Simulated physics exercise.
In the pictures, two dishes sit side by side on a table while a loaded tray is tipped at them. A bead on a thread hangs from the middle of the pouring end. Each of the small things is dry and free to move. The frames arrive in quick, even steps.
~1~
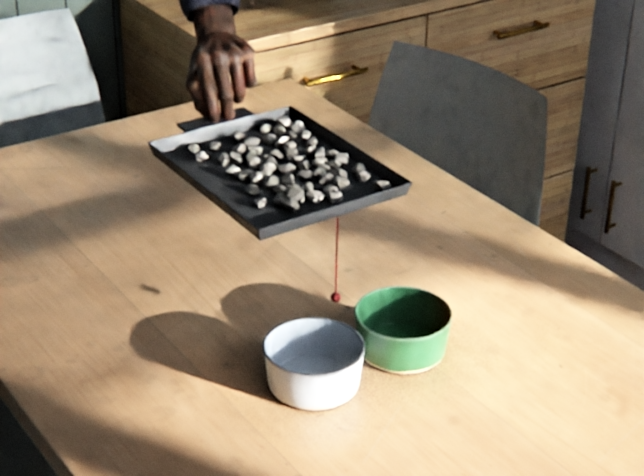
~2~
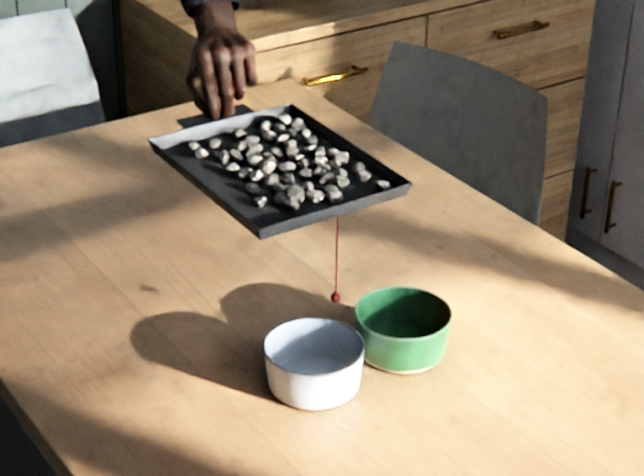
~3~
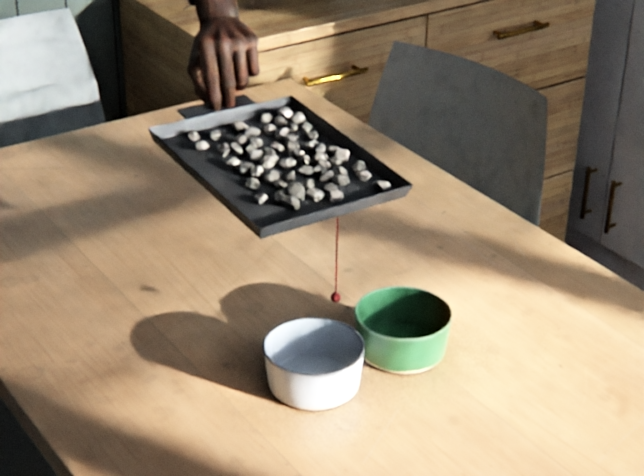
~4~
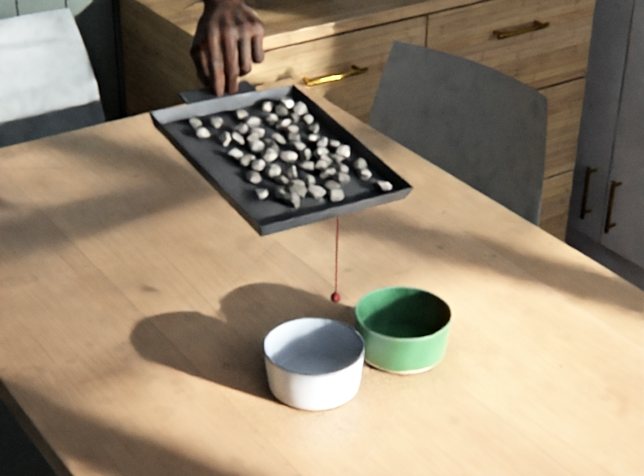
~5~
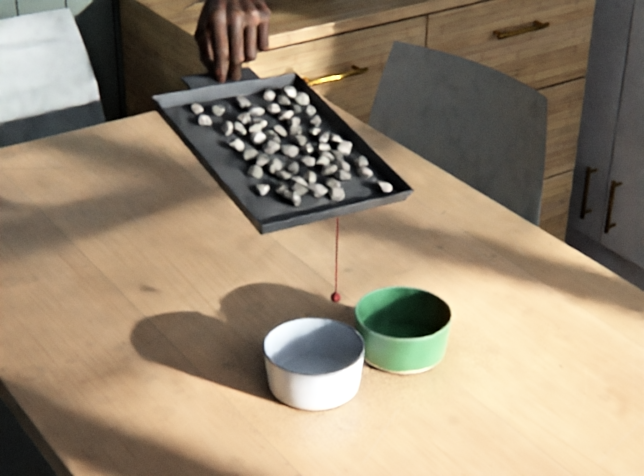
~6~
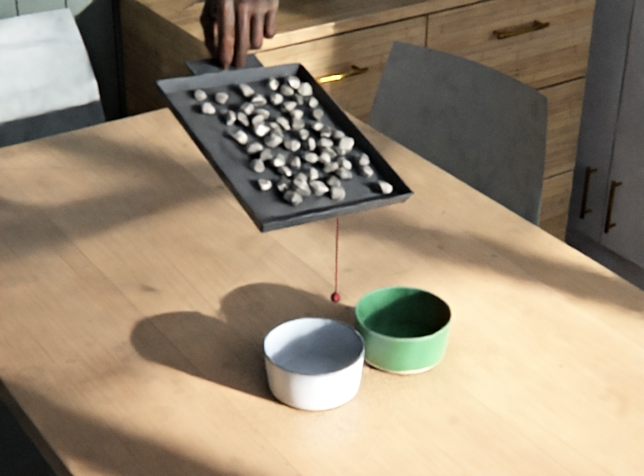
A dark, flat tray scattered with pale grey bits of gravel is held by a hand above a light wooden table, seen from above at an angle, with grey chairs and wooden drawers behind. Below it sit a white bowl on the left and a green one on the right, near a red bead on a thread. The hand slowly raises the tray's far end, its near edge dipping slightly rightward, while the camera stays still.
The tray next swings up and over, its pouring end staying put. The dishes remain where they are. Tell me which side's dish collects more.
The right side's.
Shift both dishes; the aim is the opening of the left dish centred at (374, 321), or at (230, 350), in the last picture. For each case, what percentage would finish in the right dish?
Close to 20 in a hundred first, close to 10 in a hundred second.
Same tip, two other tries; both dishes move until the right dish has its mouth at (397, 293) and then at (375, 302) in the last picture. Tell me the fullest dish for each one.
The rightmost dish, then the rightmost dish.
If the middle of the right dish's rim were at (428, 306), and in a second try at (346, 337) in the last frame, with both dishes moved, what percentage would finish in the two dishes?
You'd get about 90 per cent first and about 20 per cent second.
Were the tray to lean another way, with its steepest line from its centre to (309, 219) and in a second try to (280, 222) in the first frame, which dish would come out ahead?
So: The left-standing dish on the first go, the left-standing dish on the second.
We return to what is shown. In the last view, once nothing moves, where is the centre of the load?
Around (405, 338).
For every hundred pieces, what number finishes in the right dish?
That share is close to 80 %.
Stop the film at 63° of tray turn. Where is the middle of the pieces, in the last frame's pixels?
I'd mark the middle close to (369, 186).
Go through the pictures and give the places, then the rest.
In the first frame, corners of the pouring end at (261, 227) and (406, 182), level; middle of the load at (286, 168), bits of gravel; left dish at (342, 386); right dish at (432, 350); bead on its thread at (336, 297).
In the second frame, corners of the pouring end at (261, 226) and (406, 182), level; middle of the load at (286, 167).
In the third frame, corners of the pouring end at (261, 225) and (407, 184), tipped barely, lowest at the right corner; middle of the load at (286, 163).
In the fourth frame, corners of the pouring end at (263, 224) and (407, 186), tipped a little, lowest at the right corner; middle of the load at (287, 156).
In the fifth frame, corners of the pouring end at (264, 222) and (408, 188), tipped a little, lowest at the right corner; middle of the load at (289, 150).
In the sixth frame, corners of the pouring end at (265, 221) and (408, 191), tipped clearly, lowest at the right corner; middle of the load at (291, 144); left dish at (342, 386); right dish at (432, 350).
Soon, tray tipped steeply; nearly all on the tray; a small part in the air.
A while on, tray tipped past a quarter turn; a small part on the tray; a stray few in the left dish; about two thirds in the right dish; a small part outside both; about a quarter in the air.
Towards the end, tray tipped past a quarter turn; a small part in the left dish; most in the right dish; a small part outside both.
Finally, tray tipped past a quarter turn; a small part in the left dish; most in the right dish; a small part outside both.
